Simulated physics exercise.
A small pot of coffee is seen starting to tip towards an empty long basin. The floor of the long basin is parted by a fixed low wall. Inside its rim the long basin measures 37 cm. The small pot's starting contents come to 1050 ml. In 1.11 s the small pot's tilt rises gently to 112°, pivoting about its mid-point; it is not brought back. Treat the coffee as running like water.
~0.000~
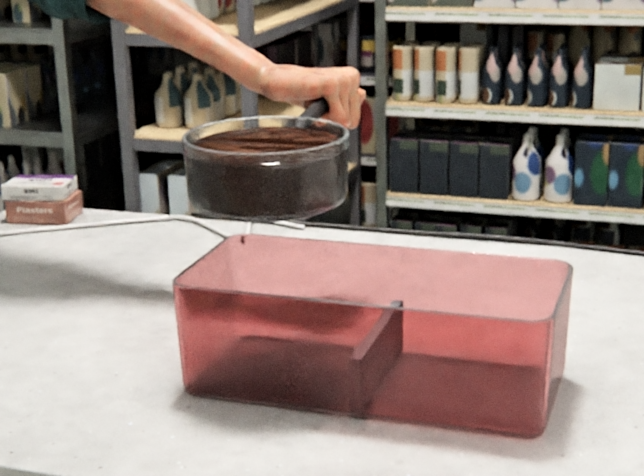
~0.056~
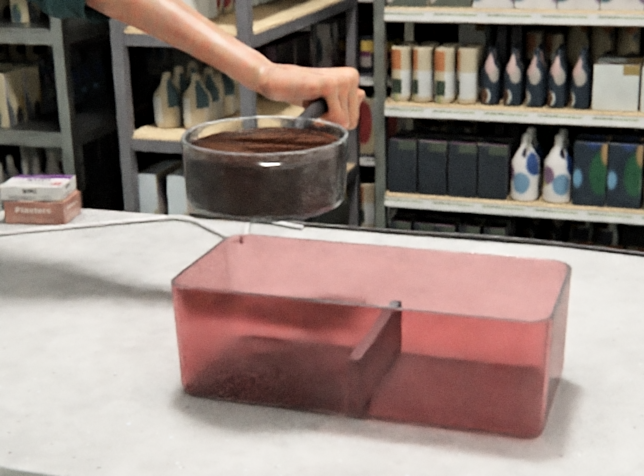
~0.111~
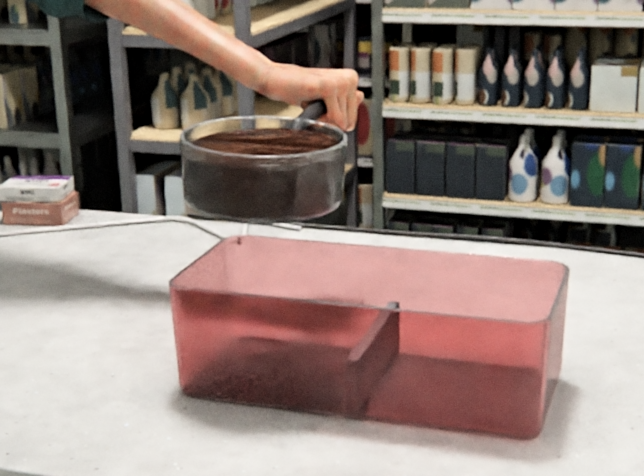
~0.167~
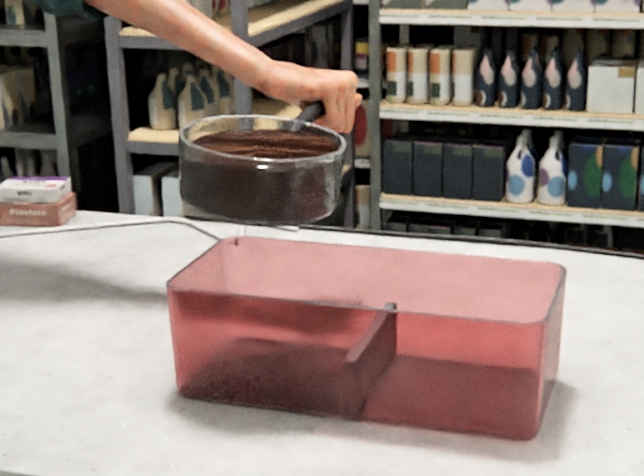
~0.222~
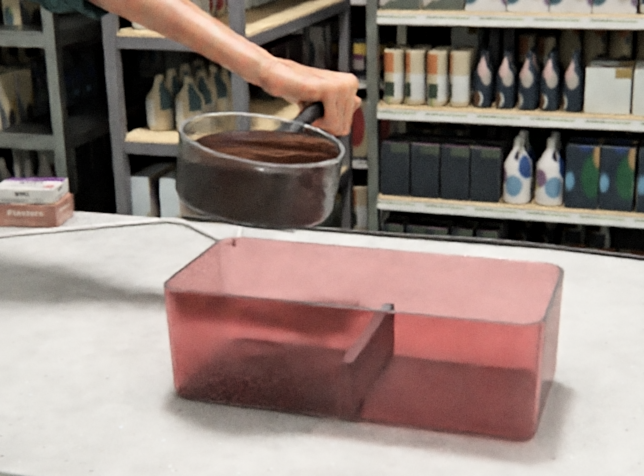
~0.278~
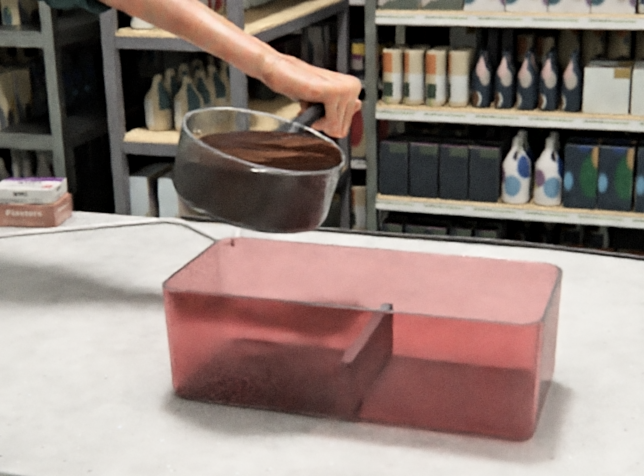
A hand held a small clear pot of dark coffee above a long, divided red basin on a pale table, then gently tilted the pot so its right side dipped lower.
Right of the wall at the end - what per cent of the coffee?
Near 67 per cent.
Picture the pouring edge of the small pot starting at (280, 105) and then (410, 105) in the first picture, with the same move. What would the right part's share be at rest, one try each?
In turn about 10 and 95 per cent.
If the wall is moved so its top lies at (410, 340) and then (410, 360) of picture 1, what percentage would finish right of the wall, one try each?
It comes to 40 per cent, and then 45 per cent.
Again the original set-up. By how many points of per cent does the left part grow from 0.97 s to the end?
Near 5 percent, more or less.
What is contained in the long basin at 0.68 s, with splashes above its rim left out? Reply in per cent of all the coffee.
At that time the basin holds about 38 per cent of the liquid.
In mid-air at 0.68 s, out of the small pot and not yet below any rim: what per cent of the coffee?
I'd say close to 30 per cent.
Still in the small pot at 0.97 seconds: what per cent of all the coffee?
Share remaining: Approx. 4 %.
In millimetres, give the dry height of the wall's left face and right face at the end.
Left about 46 mm, while the right is about 32 mm.
After 0.68 s the tilt is 75° and 32 per cent is still to pour, 2 is left of the wall and 37 right of it.
After 0.97 s the tilt is 108° and 4 per cent is still to pour, 27 is left of the wall and 67 right of it.
After 1.28 s the tilt is 112° and 0 per cent is still to pour, 33 is left of the wall and 67 right of it.
After 1.61 s the tilt is 112° and 0 per cent is still to pour, 33 is left of the wall and 67 right of it.
In the end 33 per cent lies left of the wall, 67 right of it and 0 outside.
